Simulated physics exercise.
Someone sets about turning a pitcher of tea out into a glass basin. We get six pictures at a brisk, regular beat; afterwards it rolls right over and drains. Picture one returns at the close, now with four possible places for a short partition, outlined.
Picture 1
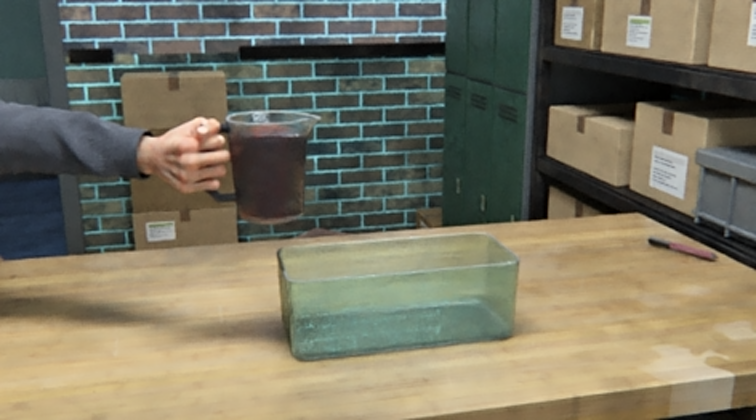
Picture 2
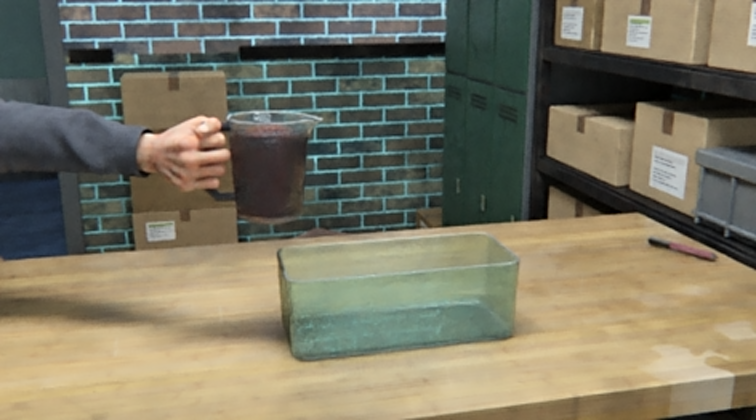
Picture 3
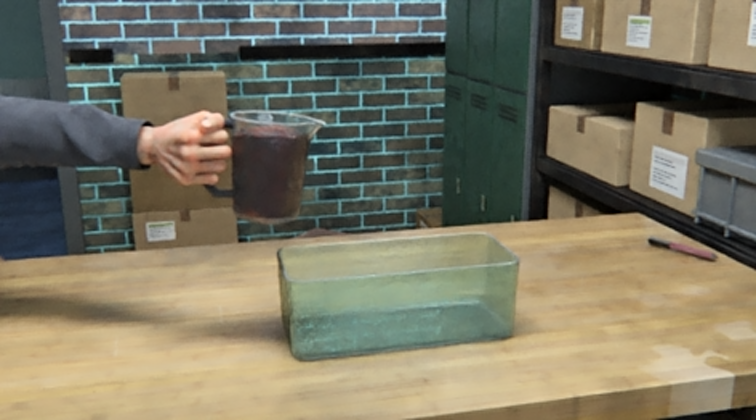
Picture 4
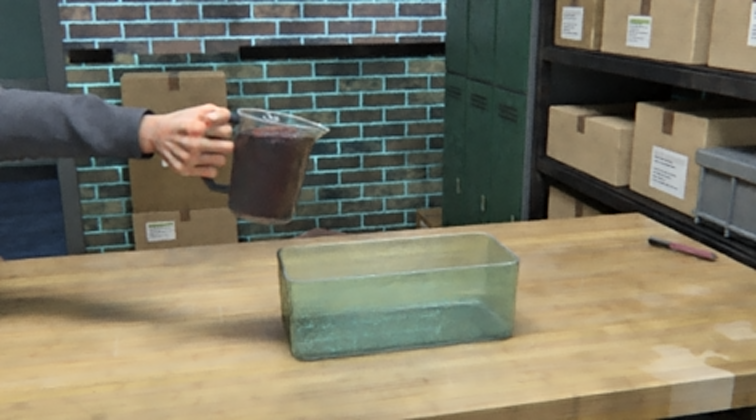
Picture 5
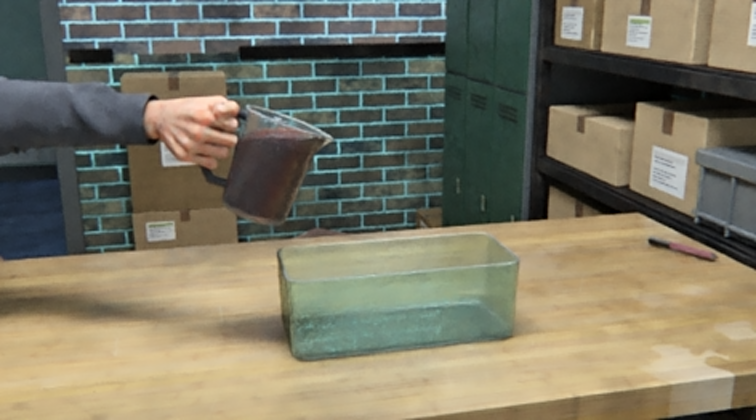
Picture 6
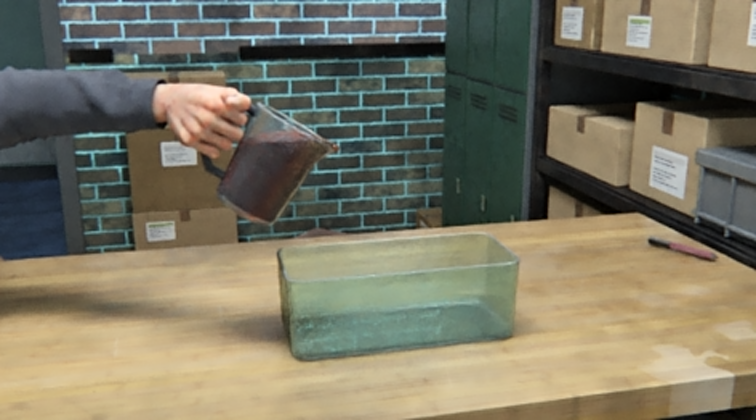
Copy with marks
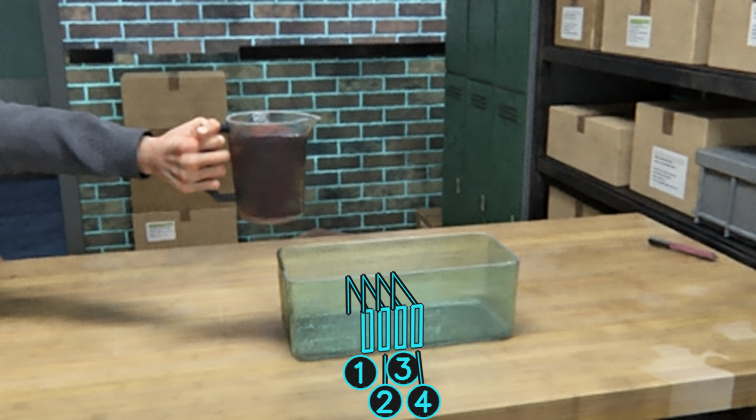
A hand holds a clear pitcher of dark liquid upright above a rectangular glass basin on a wooden table, then gradually tilts it to the right until the liquid reaches the lip.
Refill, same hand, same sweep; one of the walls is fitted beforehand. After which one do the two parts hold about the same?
Choose 2.
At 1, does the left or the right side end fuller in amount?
More ends on the right.
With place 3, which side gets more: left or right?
More ends on the left.
On the marked copy, 1 at (368, 357); 2 at (385, 355); 3 at (401, 353); 4 at (417, 351).
Choosing 1, about 16 % ends left of the wall and 83 % right of it.
Choosing 2, about 54 % ends left of the wall and 45 % right of it.
Choosing 3, about 84 % ends left of the wall and 11 % right of it; 6 % is lost outside.
Choosing 4, about 93 % ends left of the wall and 3 % right of it; 4 % is lost outside.
